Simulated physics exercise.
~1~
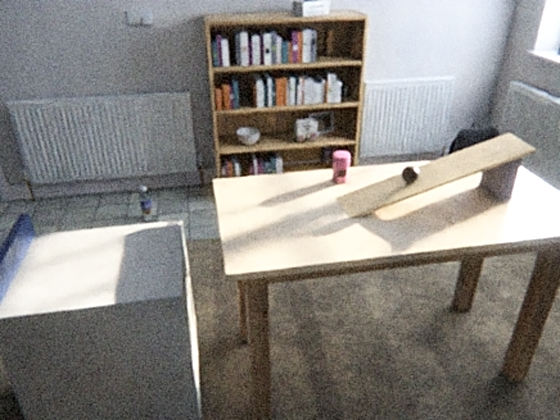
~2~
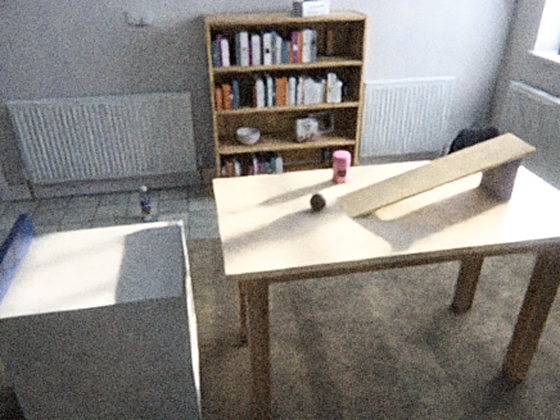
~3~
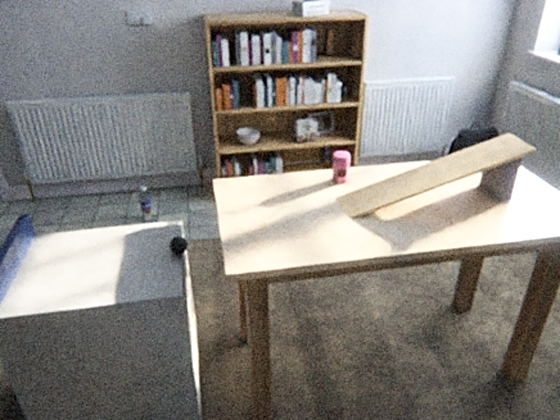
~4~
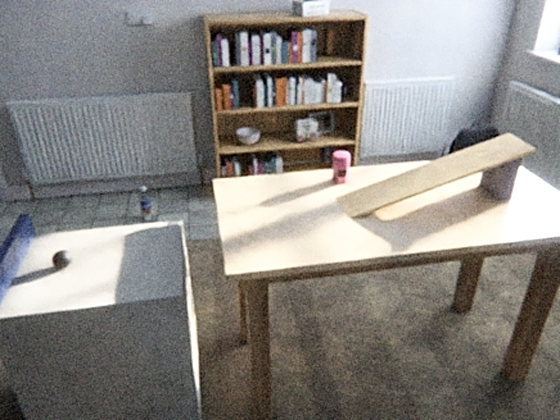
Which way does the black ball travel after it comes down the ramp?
It travels to the left, across the table and over the gap to the cabinet.
